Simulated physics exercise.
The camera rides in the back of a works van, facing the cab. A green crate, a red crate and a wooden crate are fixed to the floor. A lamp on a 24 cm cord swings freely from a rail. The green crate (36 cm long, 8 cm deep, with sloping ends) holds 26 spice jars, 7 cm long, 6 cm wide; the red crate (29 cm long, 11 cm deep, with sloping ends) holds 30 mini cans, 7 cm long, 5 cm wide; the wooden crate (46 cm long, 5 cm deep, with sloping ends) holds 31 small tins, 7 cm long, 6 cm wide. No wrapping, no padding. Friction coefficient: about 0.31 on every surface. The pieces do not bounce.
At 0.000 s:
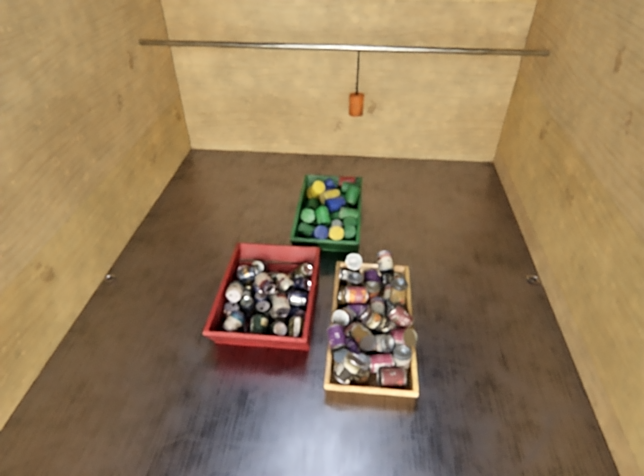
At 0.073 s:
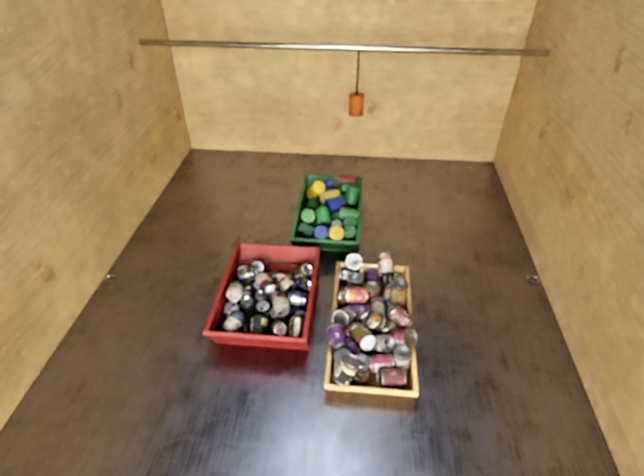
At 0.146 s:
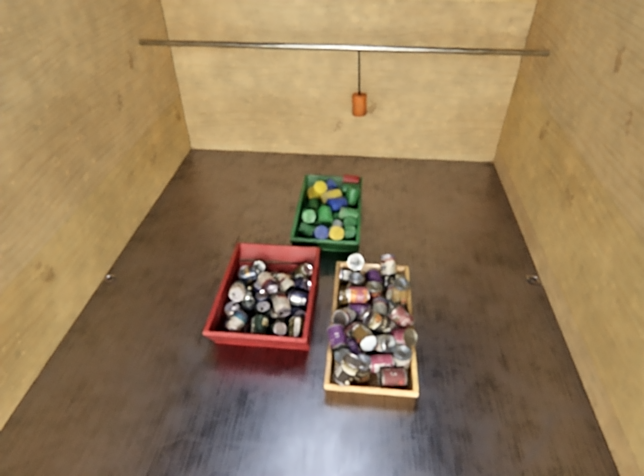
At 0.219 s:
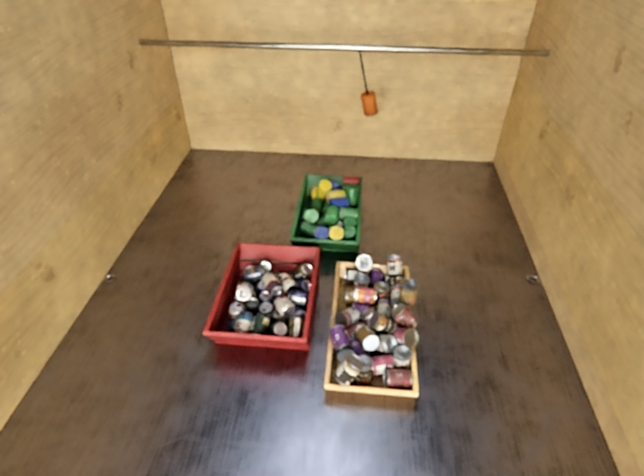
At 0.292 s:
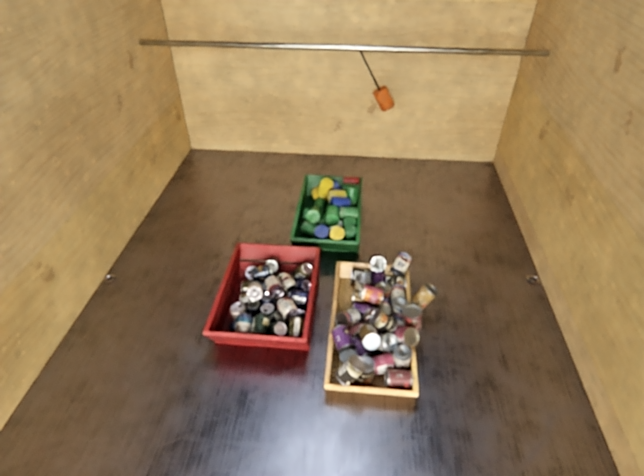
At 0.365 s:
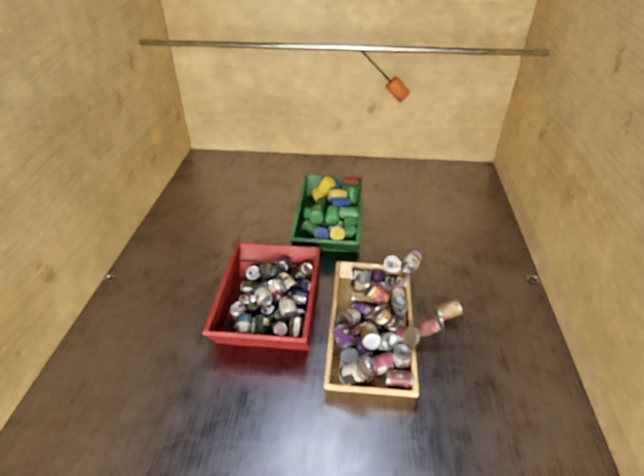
At first, a small orange lamp hangs straight down from a rail above red, green and wooden crates filled with small containers. The lamp then swings steadily out to the right, while the contents shift rightward and a few tins tumble over the wooden crate's right side, the crates staying put.
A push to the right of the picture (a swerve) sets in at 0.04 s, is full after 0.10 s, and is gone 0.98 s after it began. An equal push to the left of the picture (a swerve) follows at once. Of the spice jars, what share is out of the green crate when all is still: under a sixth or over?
The green crate loses fewer than one in six of its spice jars.
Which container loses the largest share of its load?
It is the wooden crate.
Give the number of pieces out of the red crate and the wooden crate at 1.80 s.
Out by then, roughly: Red crate 0, wooden crate 8.
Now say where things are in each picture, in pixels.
In the first picture (places track the rim corner closest to us here), green crate (its farthest corner) (306, 175); wooden crate (416, 392); lamp cord 0° off upright; all still inside.
The second picture shows green crate (306, 175); lamp cord 0° off upright.
The third picture shows green crate (306, 175); lamp cord 3° off upright.
The fourth picture shows green crate (306, 175); lamp cord 14° off upright.
The fifth picture shows green crate (306, 175); lamp cord 30° off upright; 1 out, the lowest tin at (424, 296).
The sixth picture shows green crate (306, 175); wooden crate (416, 392); lamp cord 47° off upright; 3 out, the lowest tin at (449, 310).
After 0.72 s, the green crate has all 26, the red crate has all 30 and the wooden crate is down by 8 of 31.
After 1.17 s, the green crate has all 26, the red crate has all 30 and the wooden crate is down by 8 of 31.
After 1.80 s, the green crate is down by 1 of 26, the red crate has all 30 and the wooden crate is down by 9 of 31.
Outcome (at 2.60 s), the green crate is down by 1 of 26, the red crate has all 30 and the wooden crate is down by 9 of 31. Asked share, 1 of 26, 4 per cent.
